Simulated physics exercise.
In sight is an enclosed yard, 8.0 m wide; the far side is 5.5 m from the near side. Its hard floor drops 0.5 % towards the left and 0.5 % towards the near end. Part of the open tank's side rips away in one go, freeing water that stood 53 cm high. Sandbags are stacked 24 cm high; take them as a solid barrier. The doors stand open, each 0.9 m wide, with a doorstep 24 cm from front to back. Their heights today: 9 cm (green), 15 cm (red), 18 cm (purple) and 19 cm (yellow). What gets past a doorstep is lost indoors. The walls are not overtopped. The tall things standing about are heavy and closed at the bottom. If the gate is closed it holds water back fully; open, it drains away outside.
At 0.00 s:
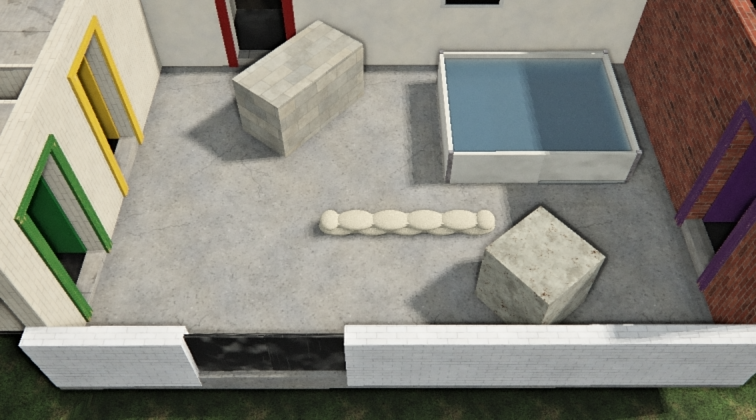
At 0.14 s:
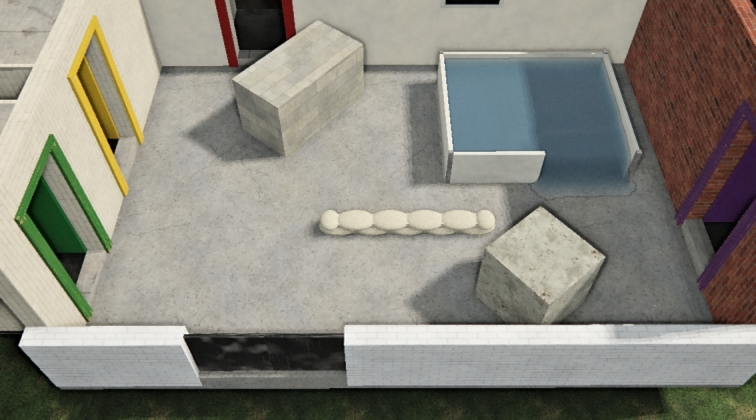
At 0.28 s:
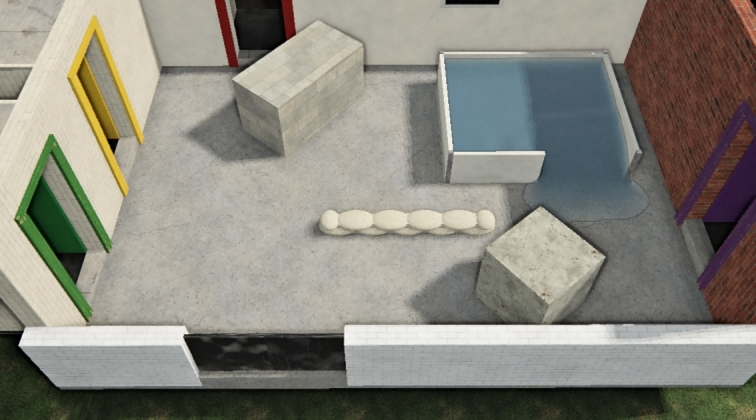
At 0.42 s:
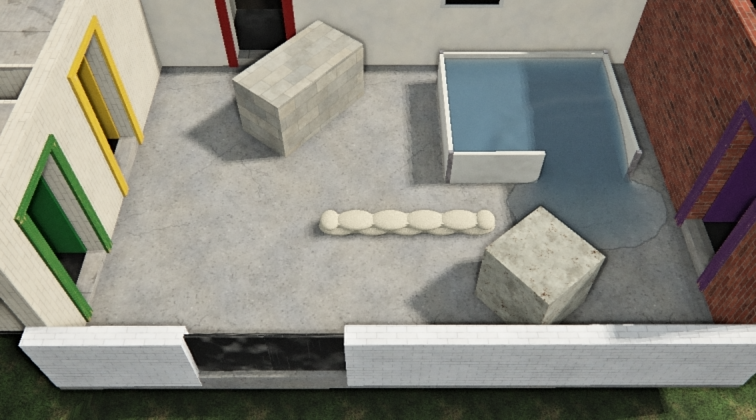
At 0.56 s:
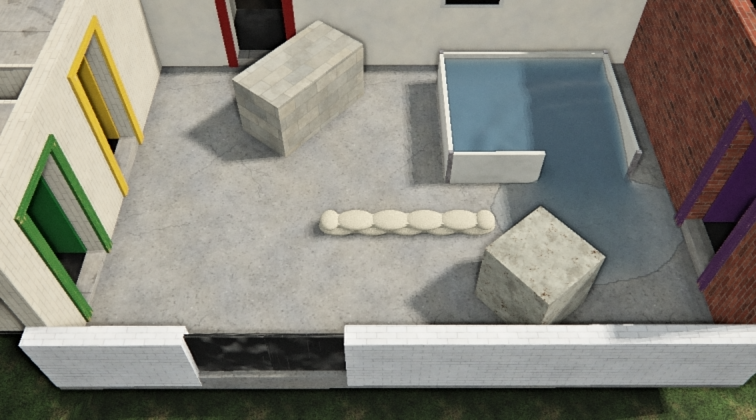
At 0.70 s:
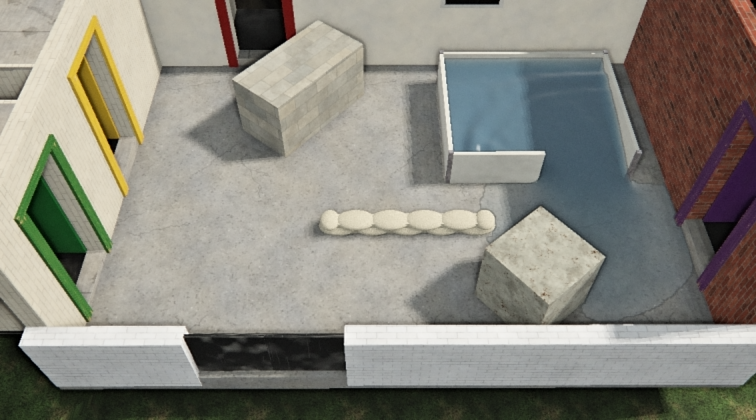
Water poured through a gap that opened in the front of a tank in a walled yard, spread across the floor past the end of the sandbags and around a concrete block, and reached the purple door.
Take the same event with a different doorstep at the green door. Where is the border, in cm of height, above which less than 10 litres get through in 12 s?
At least 9 cm or so.
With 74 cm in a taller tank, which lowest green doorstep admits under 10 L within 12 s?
Some 13.5 cm.
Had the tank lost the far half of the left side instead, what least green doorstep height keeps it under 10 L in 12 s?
Then roughly 13.5 cm.
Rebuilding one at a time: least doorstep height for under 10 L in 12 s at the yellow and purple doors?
About 7.5 cm at yellow and 26 cm at purple.
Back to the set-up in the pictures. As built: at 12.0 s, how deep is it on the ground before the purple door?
About 11.0 cm.
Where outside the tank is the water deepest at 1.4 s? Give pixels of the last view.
Around (720, 356).
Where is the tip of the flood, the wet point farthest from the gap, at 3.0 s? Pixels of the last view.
At about (311, 358).
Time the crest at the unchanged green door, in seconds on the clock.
Near 9.0 s.
After 1.4 s water covers 20 % of the floor, deepest (38 cm) near (720, 356); it has not reached the green door.
After 3.0 s water covers 25 % of the floor, deepest (54 cm) near (559, 357); it has not reached the green door.
After 12.0 s water covers 95 % of the floor, deepest (12 cm) near (497, 227); 10 cm at the green door, 9 litres in over its 9 cm doorstep.
At the green door as built, the water arrived by 5.0 s and peaked near 12 cm at 8.8 s.
Run again over the same 12 s with other heights there, 25 litres in over 7.5 cm, 3 litres over 10 cm. The limit of 10 litres is kept from about 9 cm up.
